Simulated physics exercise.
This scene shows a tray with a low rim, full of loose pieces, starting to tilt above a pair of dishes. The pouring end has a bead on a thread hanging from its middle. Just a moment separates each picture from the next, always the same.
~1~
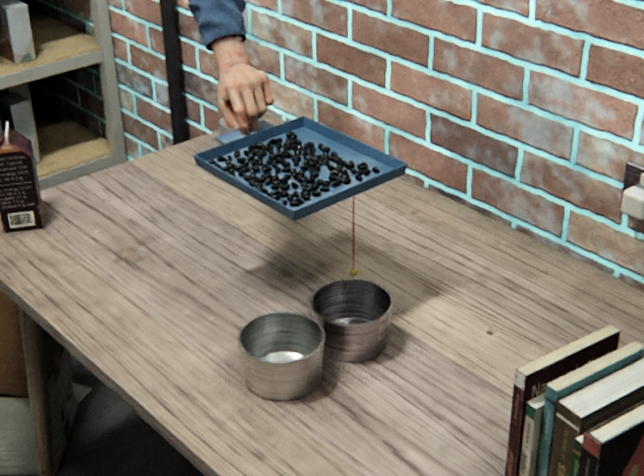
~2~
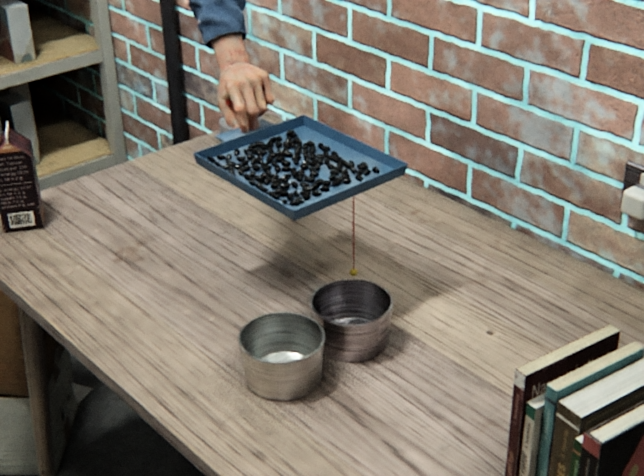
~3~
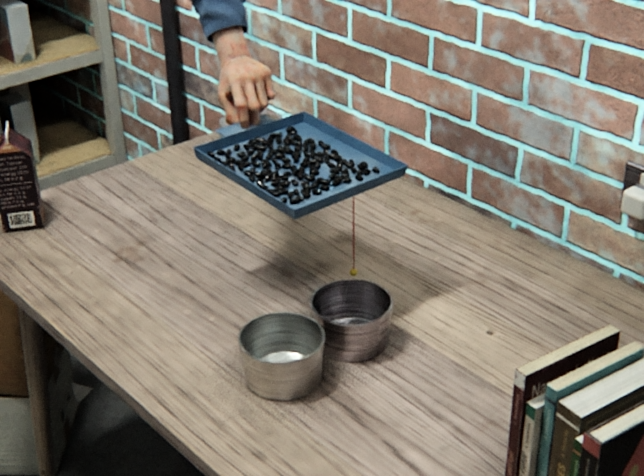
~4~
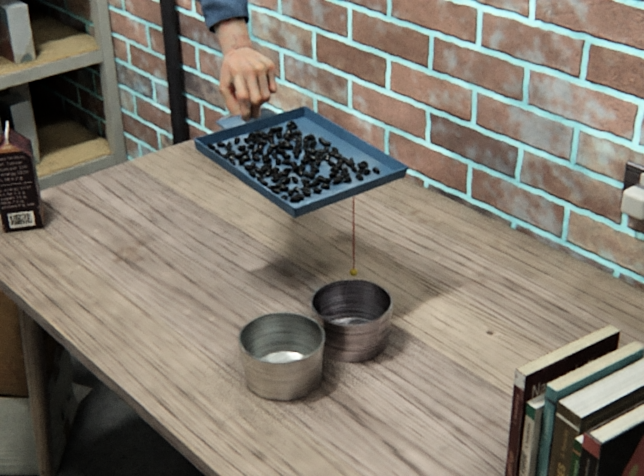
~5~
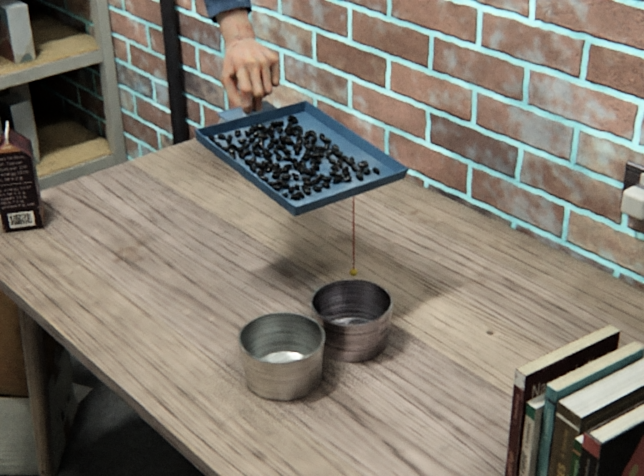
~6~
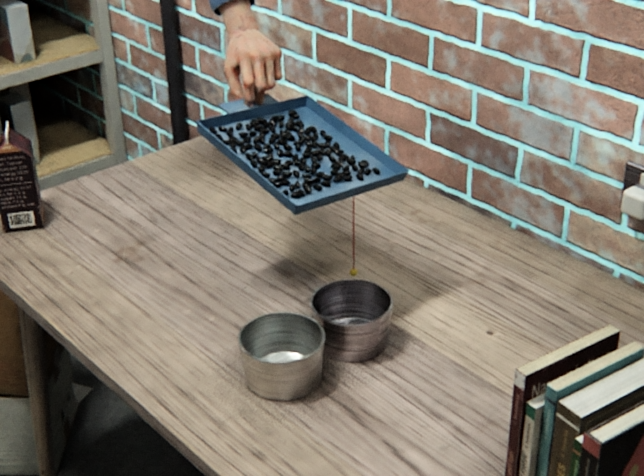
Blue tray of black beans tilting slightly toward its right corner above two metal dishes as a hand raises its far end.
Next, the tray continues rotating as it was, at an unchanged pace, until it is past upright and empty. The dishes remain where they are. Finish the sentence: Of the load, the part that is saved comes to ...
Less than half of it.
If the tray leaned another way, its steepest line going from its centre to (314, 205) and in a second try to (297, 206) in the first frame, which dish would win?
Going by the two slopes in order, it's the right-side one and then the right-side one.
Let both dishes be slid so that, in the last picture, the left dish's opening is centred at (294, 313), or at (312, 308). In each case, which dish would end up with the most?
In the first position the right of the two, in the second the right of the two.
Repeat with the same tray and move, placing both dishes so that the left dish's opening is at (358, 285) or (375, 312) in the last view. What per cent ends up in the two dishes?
Roughly 70 % and 30 %.
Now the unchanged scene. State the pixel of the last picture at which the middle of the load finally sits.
Centre at rest, last view: Approx. (403, 308).
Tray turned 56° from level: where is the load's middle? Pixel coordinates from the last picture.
Somewhere near pixel (359, 163).
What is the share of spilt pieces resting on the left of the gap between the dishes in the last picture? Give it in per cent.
That would be roughly 0 per cent.
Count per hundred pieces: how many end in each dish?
Estimate - left dish 0 percent, right dish 20 percent.
Soon, tray tipped steeply; nearly all on the tray; a stray few in the air.
A while on, tray tipped right over; most on the tray; a small part outside both; a stray few in the air.
Towards the end, tray tipped past a quarter turn; about a quarter in the right dish; most outside both.
Finally, tray tipped past a quarter turn; none in the left dish; about a quarter in the right dish; most outside both.
